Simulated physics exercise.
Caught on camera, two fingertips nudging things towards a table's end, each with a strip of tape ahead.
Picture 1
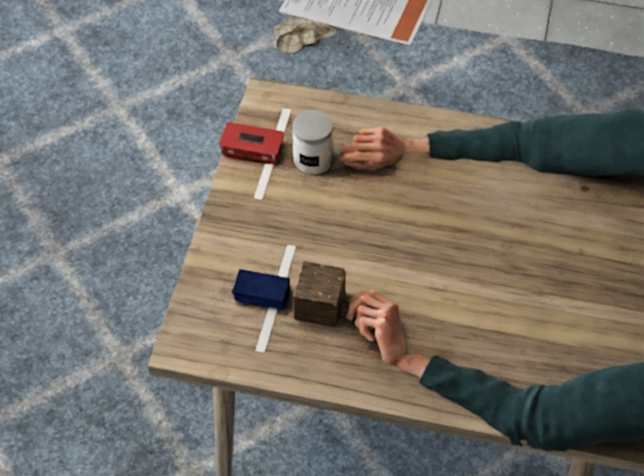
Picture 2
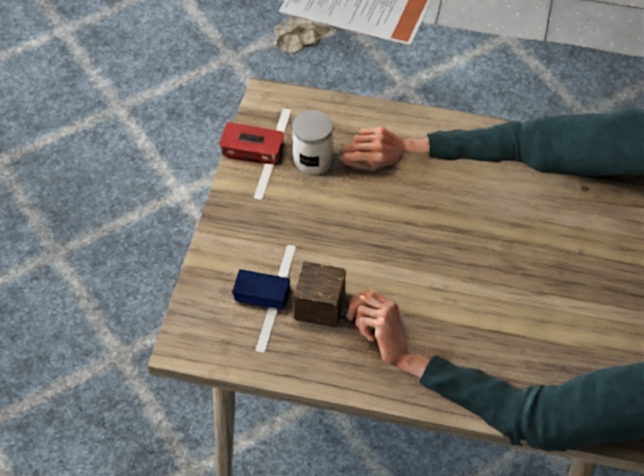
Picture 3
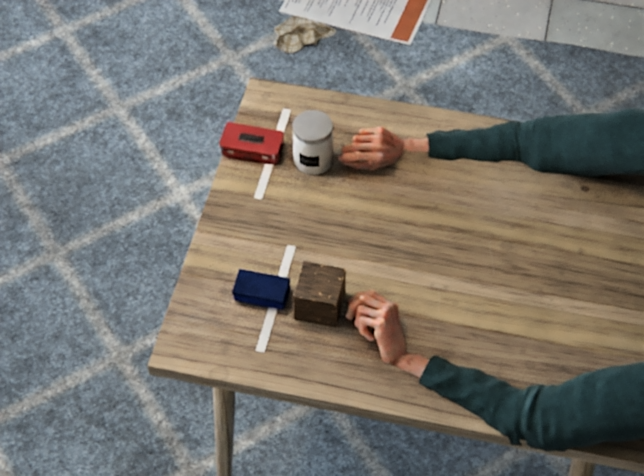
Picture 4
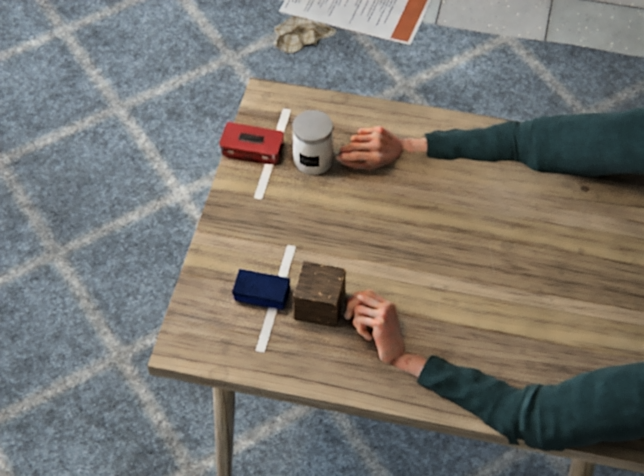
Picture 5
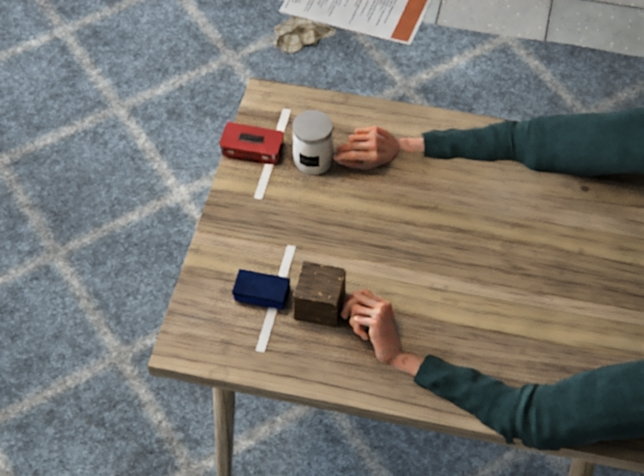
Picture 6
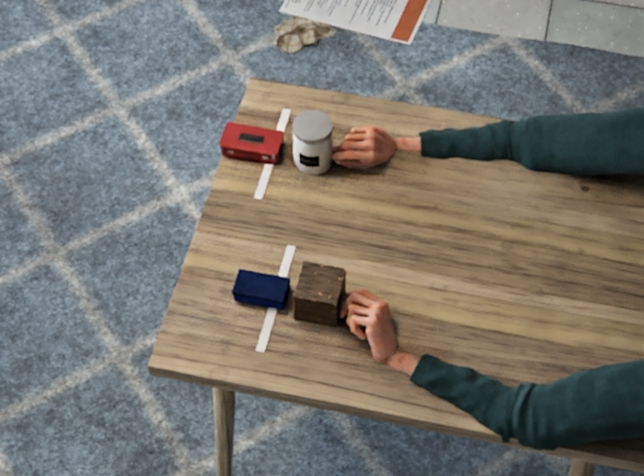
We see two hands in dark green sleeves at a wooden table, fingers edging slightly left towards a white jar and a dark block, while these, the red case and the blue sponge beside the tape strips stay still.
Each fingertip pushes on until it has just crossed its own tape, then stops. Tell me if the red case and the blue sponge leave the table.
Outcome: The red case goes over the edge and the blue sponge stays on the table.
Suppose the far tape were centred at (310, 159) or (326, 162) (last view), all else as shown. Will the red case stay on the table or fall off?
Try by try, it is still on the table; does not fall.
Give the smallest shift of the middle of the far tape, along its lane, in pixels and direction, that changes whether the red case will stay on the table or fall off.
About 24 pixels right.
Then, 1.56 s on from there, red case on its way down near (209, 202); blue sponge displaced about its own width near (213, 281).
In the end, the red case falls off the table, near (215, 293); the blue sponge remains on top, near (204, 279).
